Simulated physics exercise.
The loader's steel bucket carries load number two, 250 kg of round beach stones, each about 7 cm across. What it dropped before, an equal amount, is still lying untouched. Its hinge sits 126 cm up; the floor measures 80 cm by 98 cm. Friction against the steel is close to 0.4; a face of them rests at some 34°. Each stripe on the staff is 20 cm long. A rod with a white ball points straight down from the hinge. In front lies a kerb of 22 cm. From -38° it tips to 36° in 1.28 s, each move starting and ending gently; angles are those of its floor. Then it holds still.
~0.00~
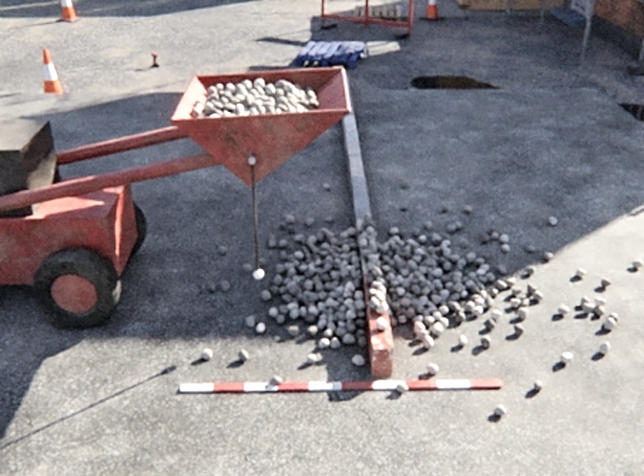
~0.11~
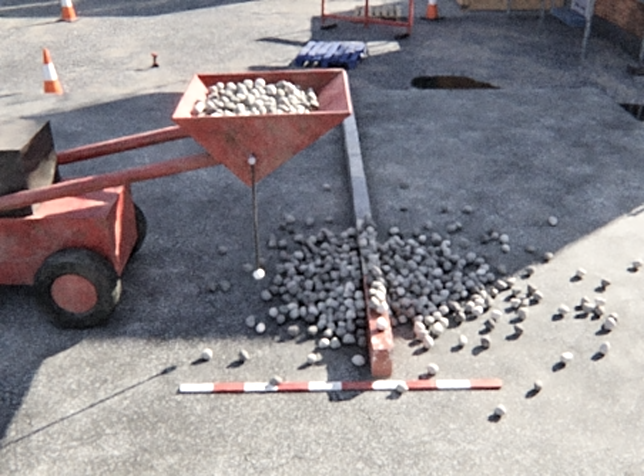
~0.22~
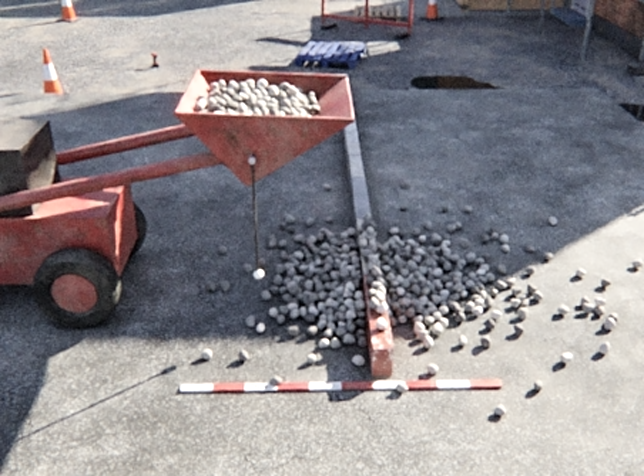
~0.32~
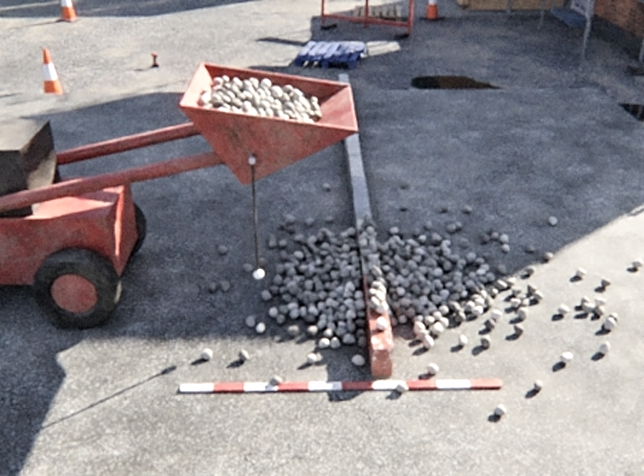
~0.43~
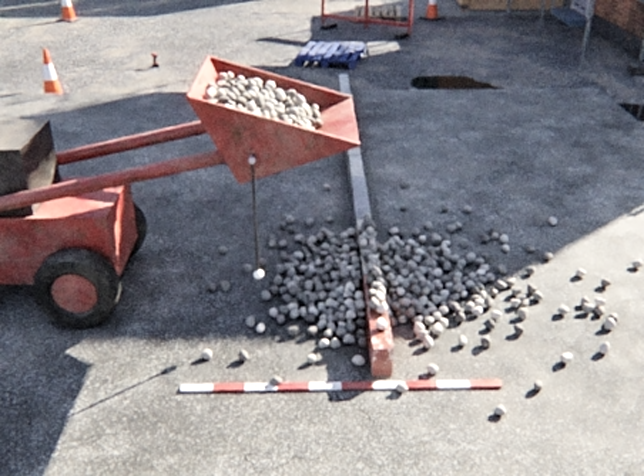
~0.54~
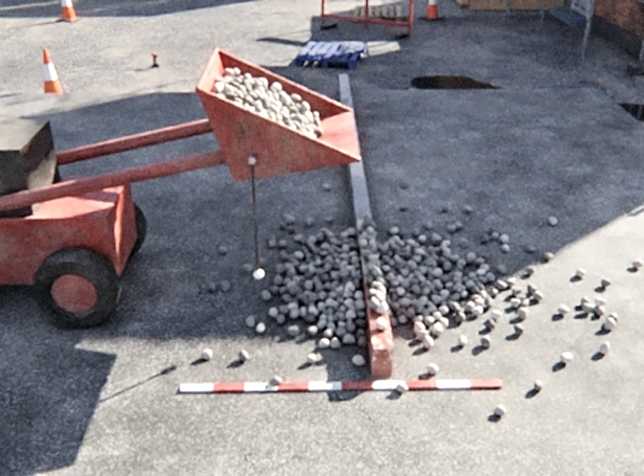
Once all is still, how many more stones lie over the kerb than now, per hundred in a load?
Roughly 68 per cent of a load more.
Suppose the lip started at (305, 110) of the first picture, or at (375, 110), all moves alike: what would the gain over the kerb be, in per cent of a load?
Near 20 per cent from the first place, 100 from the second.
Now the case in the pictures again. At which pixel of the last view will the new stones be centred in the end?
Near (403, 273).
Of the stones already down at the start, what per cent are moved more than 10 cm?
Roughly 15 per cent of them.
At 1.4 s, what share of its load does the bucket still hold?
It holds some 50 per cent.
After 1.0 s the floor is at 24°; in per cent of one load, 99 in the bucket, 54 on this side of the kerb, 46 over the kerb; the foremost stones are at (599, 284).
After 1.4 s the floor is at 36°; in per cent of one load, 50 in the bucket, 99 on this side of the kerb, 51 over the kerb; the foremost stones are at (599, 284).
After 1.7 s the floor is at 36°; in per cent of one load, 6 in the bucket, 102 on this side of the kerb, 92 over the kerb; the foremost stones are at (599, 284).
After 4.2 s the floor is at 36°; in per cent of one load, 0 in the bucket, 85 on this side of the kerb, 115 over the kerb; the foremost stones are at (598, 260). Net gain over the kerb, 68.
